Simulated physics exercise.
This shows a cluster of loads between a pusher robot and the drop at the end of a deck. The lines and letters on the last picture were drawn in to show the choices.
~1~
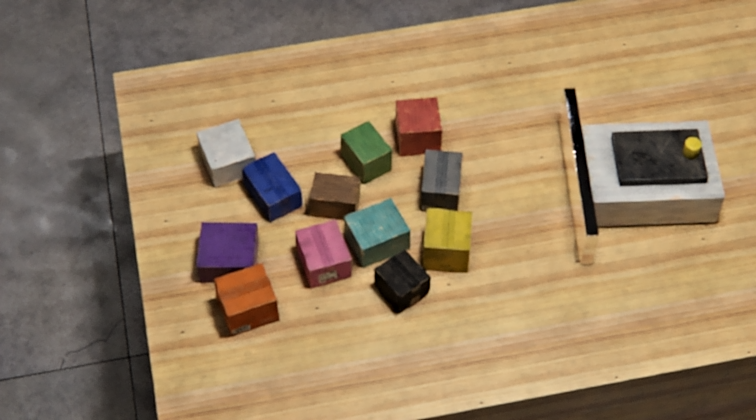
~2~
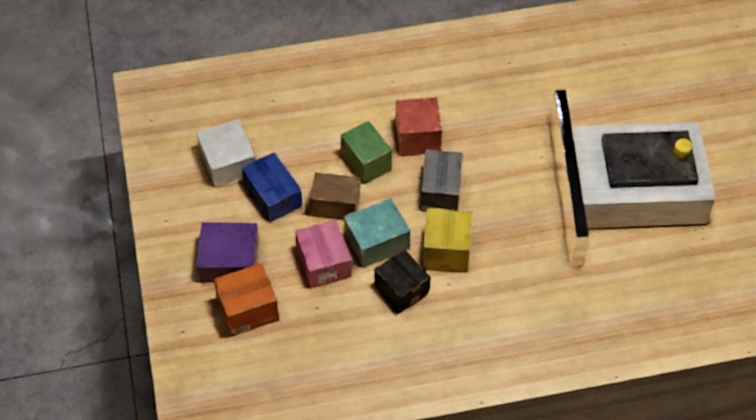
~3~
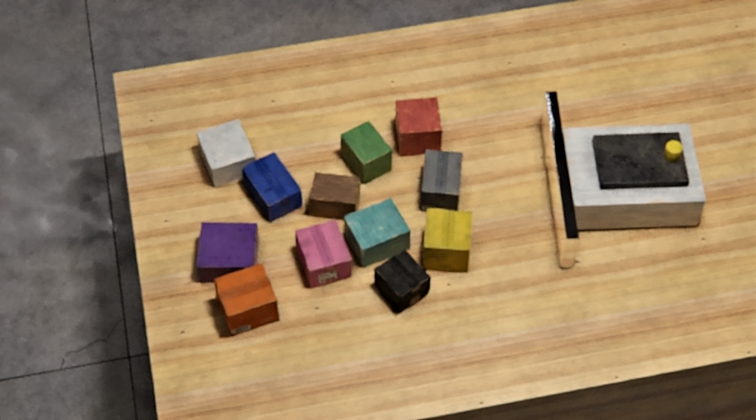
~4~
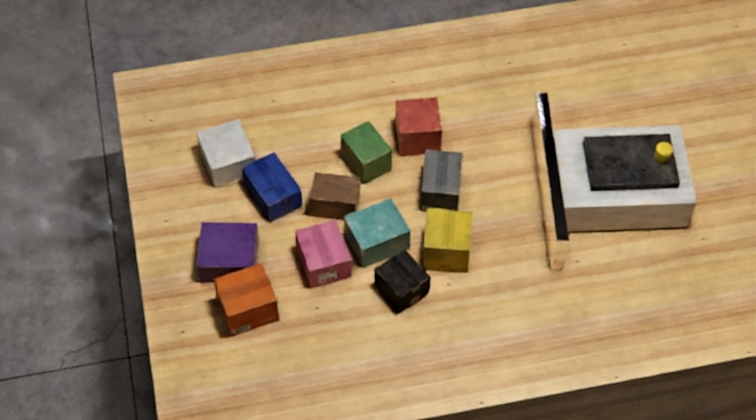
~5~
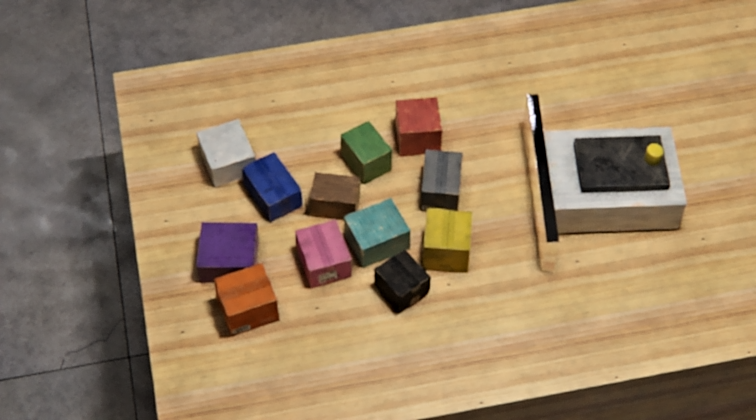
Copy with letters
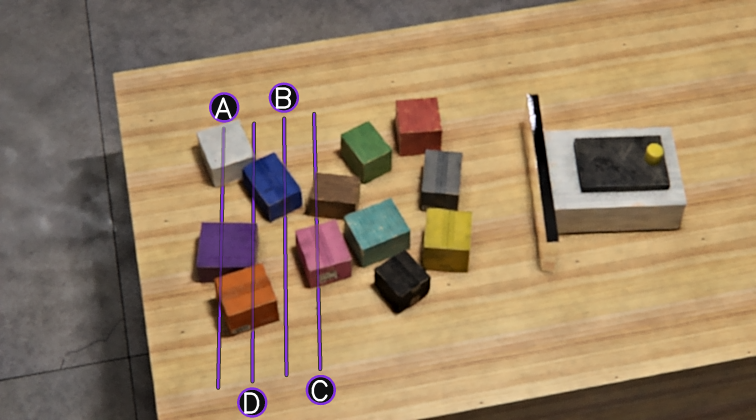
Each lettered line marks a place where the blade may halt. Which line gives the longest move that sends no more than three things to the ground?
A.
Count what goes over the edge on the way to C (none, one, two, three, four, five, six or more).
By then, none.
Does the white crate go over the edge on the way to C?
By then, no.
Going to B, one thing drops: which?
It is the purple crate.
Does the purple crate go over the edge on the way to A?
Yes.
On the copy, A at (221, 250); B at (285, 239); C at (317, 234); D at (253, 245).
On A. First, robot (502, 182); black box (388, 290); red crate (398, 124).
Then, robot (388, 202); purple crate (139, 252); pink parcel (188, 255).
Finally, robot (297, 217); pink parcel over the edge; blue box over the edge; three fallen.
By contrast, B is within the limit but short; C is within the limit but short; D is within the limit but short.
